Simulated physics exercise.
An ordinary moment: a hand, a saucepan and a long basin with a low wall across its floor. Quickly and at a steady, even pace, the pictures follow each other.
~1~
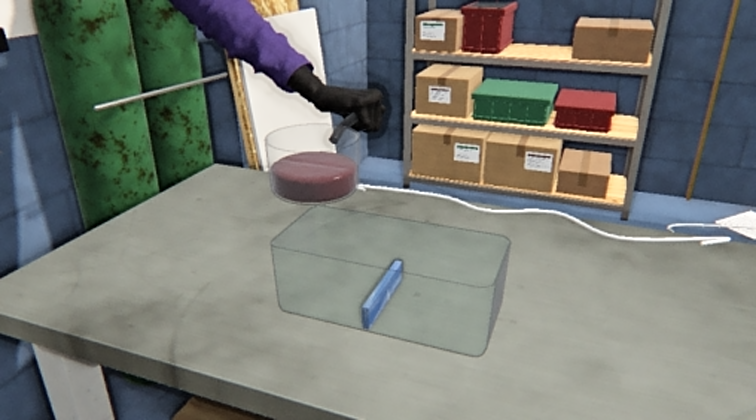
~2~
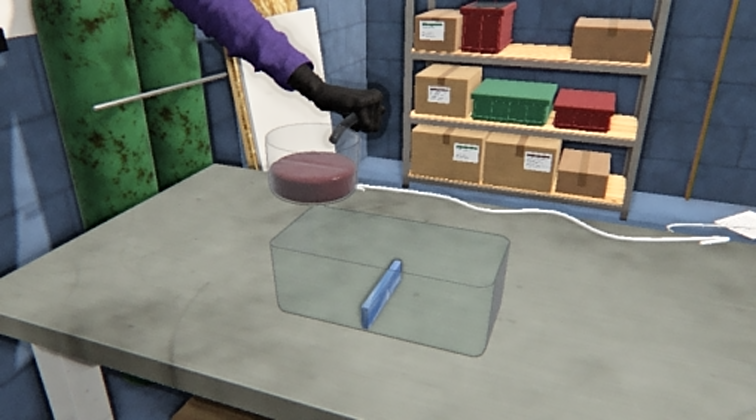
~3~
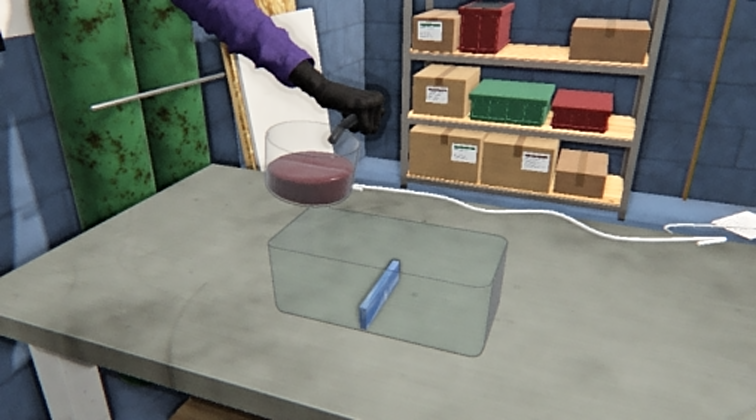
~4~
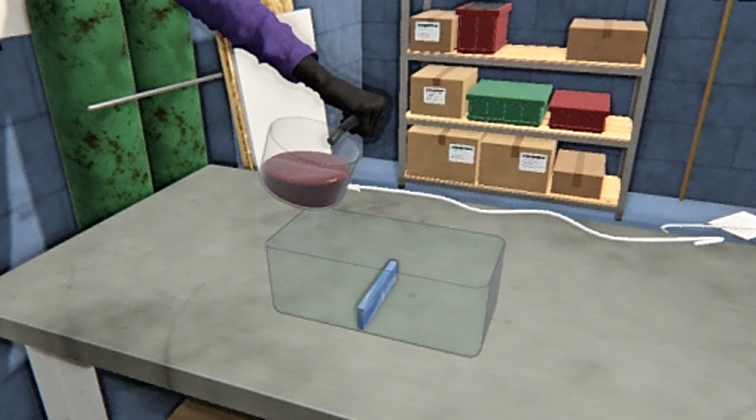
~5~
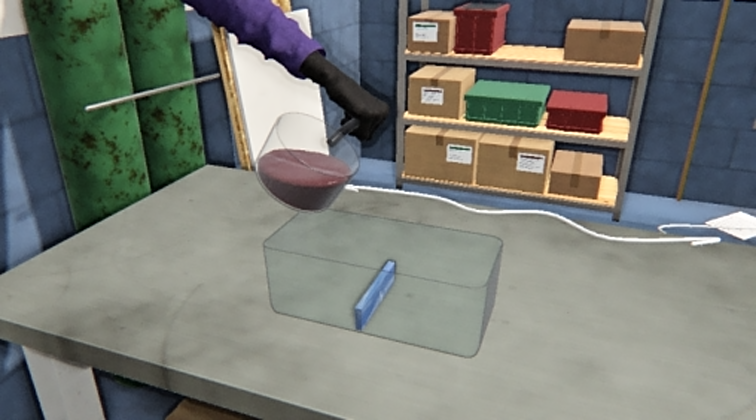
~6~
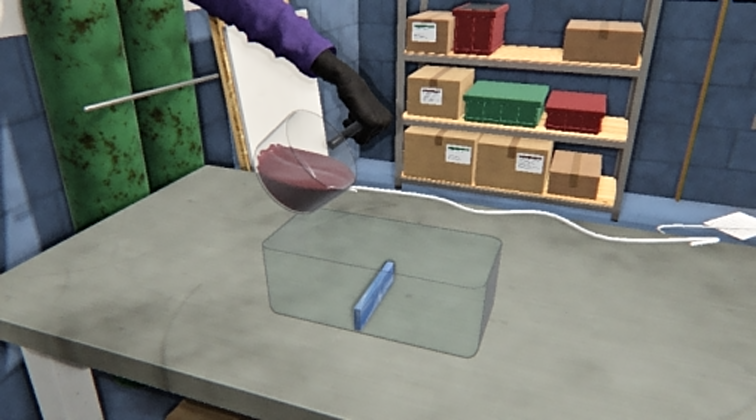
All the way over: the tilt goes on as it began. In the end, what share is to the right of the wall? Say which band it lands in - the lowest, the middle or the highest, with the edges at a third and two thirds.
I predict a little ends up right of the wall, short of one third.
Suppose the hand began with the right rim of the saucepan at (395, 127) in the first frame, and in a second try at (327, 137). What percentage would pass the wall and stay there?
About 85 per cent, then about 10 per cent.
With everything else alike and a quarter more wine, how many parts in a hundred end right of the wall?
Near 35 %.
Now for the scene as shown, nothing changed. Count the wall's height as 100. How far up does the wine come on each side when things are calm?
The left side ends up close to 40, the right side close to 10.
A moment on, the tilt is 116° and 20 per cent is still to pour, 46 is left of the wall and 10 right of it.
Next, the tilt is 121° and 2 per cent is still to pour, 77 is left of the wall and 15 right of it.
Then the tilt is 121° and 0 per cent is still to pour, 76 is left of the wall and 20 right of it.
Later the tilt is 121° and 0 per cent is still to pour, 76 is left of the wall and 21 right of it.
Finally, 76 per cent lies left of the wall, 21 right of it and 2 outside.
